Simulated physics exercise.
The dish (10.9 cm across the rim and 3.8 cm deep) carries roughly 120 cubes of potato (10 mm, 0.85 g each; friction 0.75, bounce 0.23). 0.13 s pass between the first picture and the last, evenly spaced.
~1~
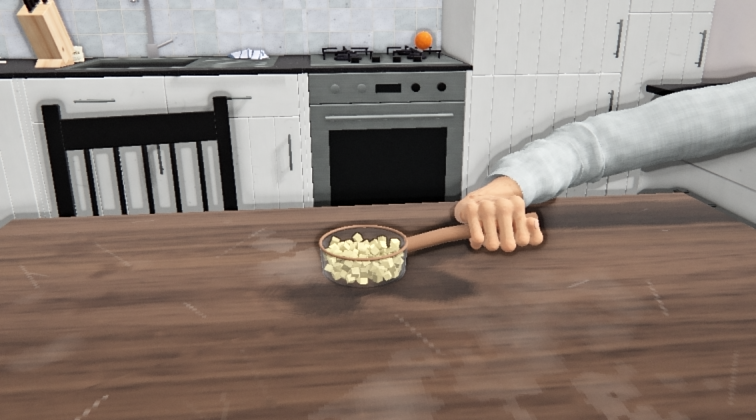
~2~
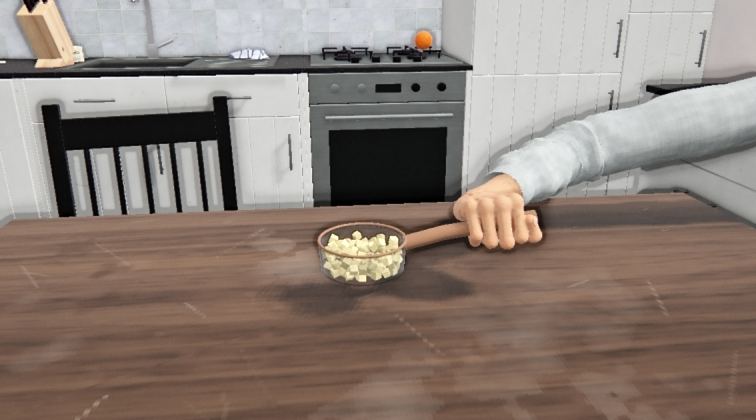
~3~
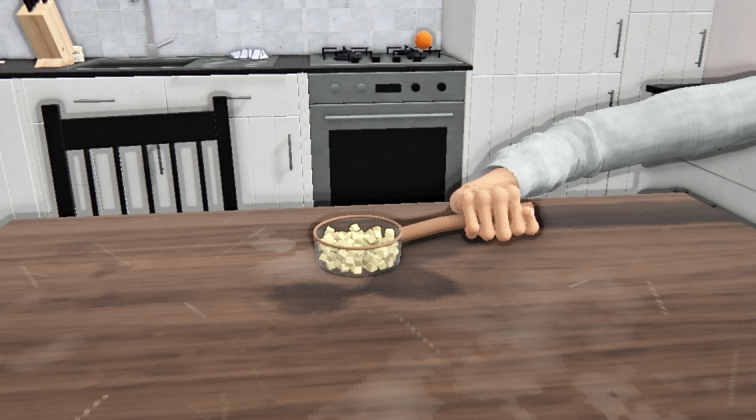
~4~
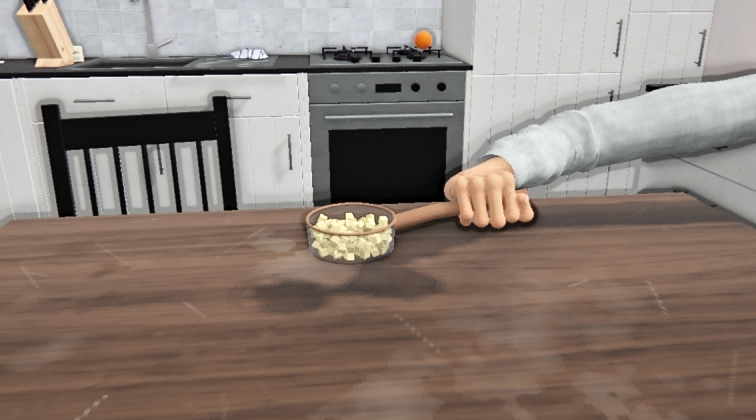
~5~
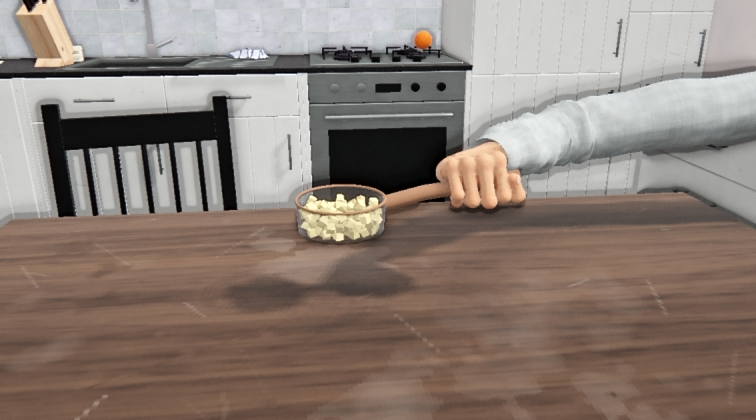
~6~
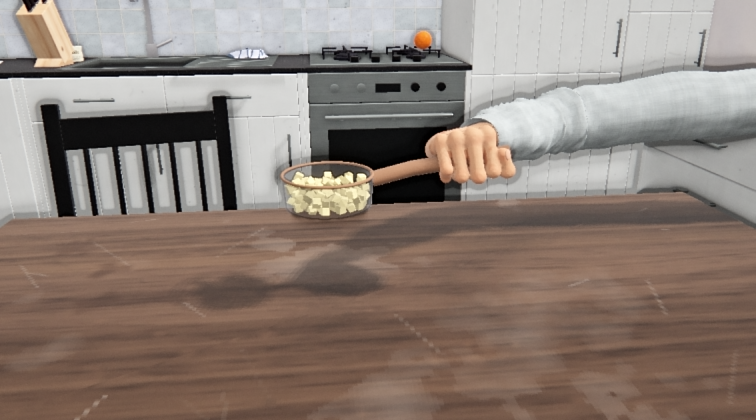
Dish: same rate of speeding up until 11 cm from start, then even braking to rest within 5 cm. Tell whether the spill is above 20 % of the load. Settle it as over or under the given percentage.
Over it.
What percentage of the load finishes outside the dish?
Estimate: Close to 75 per cent.
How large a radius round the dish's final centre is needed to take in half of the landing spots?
Roughly 16 centimetres.
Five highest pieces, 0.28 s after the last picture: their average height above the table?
About 28 cm.
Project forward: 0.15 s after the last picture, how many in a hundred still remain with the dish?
I'd put it at close to 55 per cent.
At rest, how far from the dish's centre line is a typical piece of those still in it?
My best guess is close to 4.0 cm.
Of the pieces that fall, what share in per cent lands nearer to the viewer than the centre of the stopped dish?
About 60 per cent.
Then, 0.15 s after the last picture, dish 55 %, in the air 45 %; middle of the pieces not yet landed near (267, 103).
Then, 0.28 s after the last picture, dish 25 %, in the air 75 %; middle of the pieces not yet landed near (231, 151).
Then, 0.39 s after the last picture, fallen left of where it stops 40 %, dish 25 %, in the air 35 %; middle of the pieces not yet landed near (215, 239).
Then, 0.50 s after the last picture, fallen left of where it stops 75 %, dish 25 %; middle of the pieces not yet landed near (284, 154).
In the end, fallen left of where it stops 75 %, dish 25 %.
